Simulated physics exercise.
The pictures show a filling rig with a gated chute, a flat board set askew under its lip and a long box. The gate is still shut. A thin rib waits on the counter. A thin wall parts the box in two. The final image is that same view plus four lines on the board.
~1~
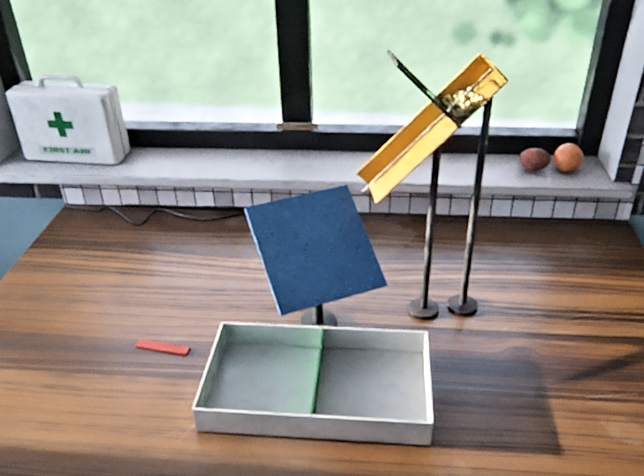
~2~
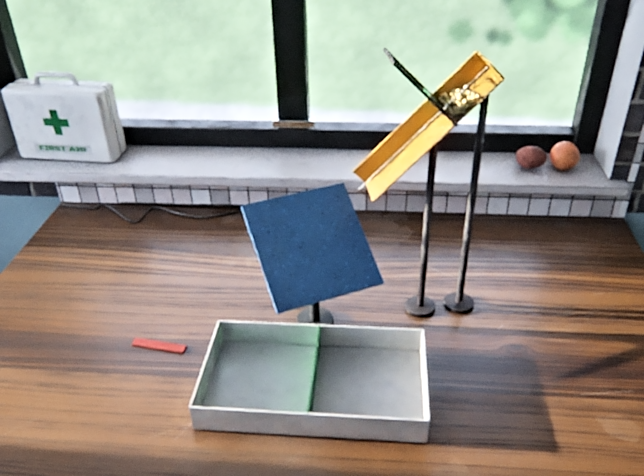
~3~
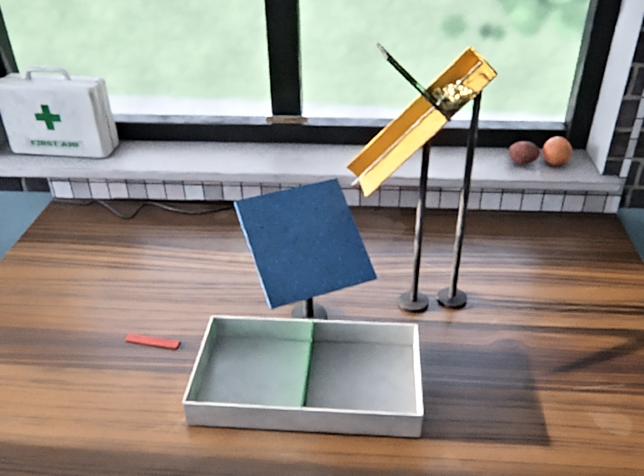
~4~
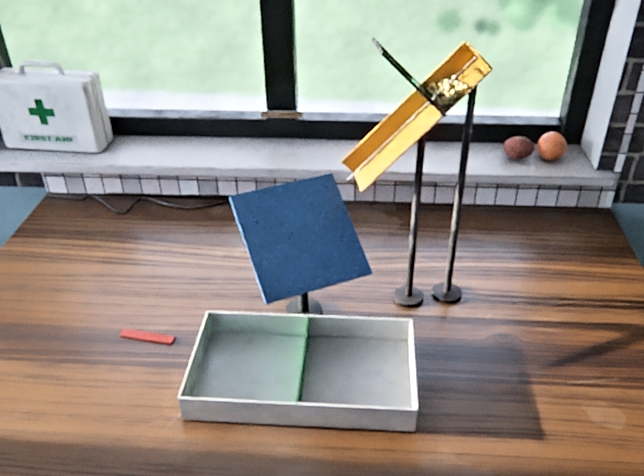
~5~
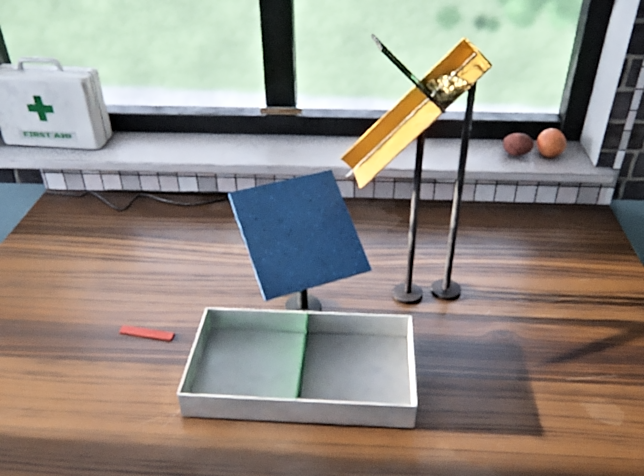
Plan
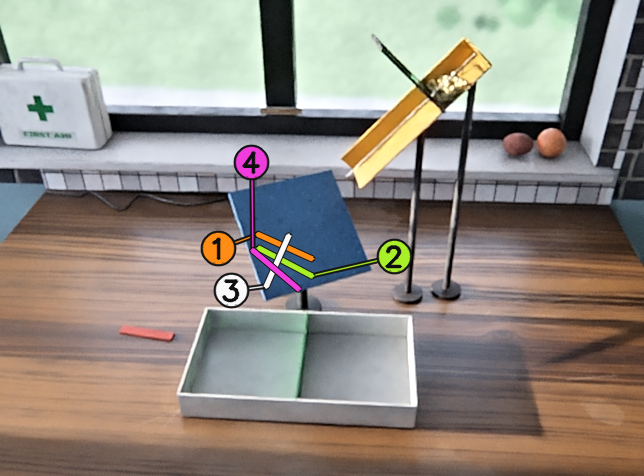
In this clip, a yellow chute holding pale beans behind a closed gate slopes down toward a tilted blue board and a divided box; the view shifts slightly, but nothing on the counter visibly moves.
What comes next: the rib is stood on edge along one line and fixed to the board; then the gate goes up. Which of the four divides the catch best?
3.
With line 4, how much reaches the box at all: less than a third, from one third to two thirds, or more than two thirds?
It is more than two thirds.
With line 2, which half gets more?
Right.
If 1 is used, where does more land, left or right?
The right half.
On the marked copy, line 1 from (258, 234) to (311, 258); line 2 from (259, 248) to (311, 275); line 3 from (288, 235) to (266, 286); line 4 from (252, 250) to (298, 288).
With 1, of what is caught, a small share in the left half, all but a few in the right.
With 2, of what is caught, a small share in the left half, all but a few in the right.
With 3, of what is caught, close to two thirds in the left half, close to a third in the right.
With 4, of what is caught, only a few in the left half, all but a few in the right.
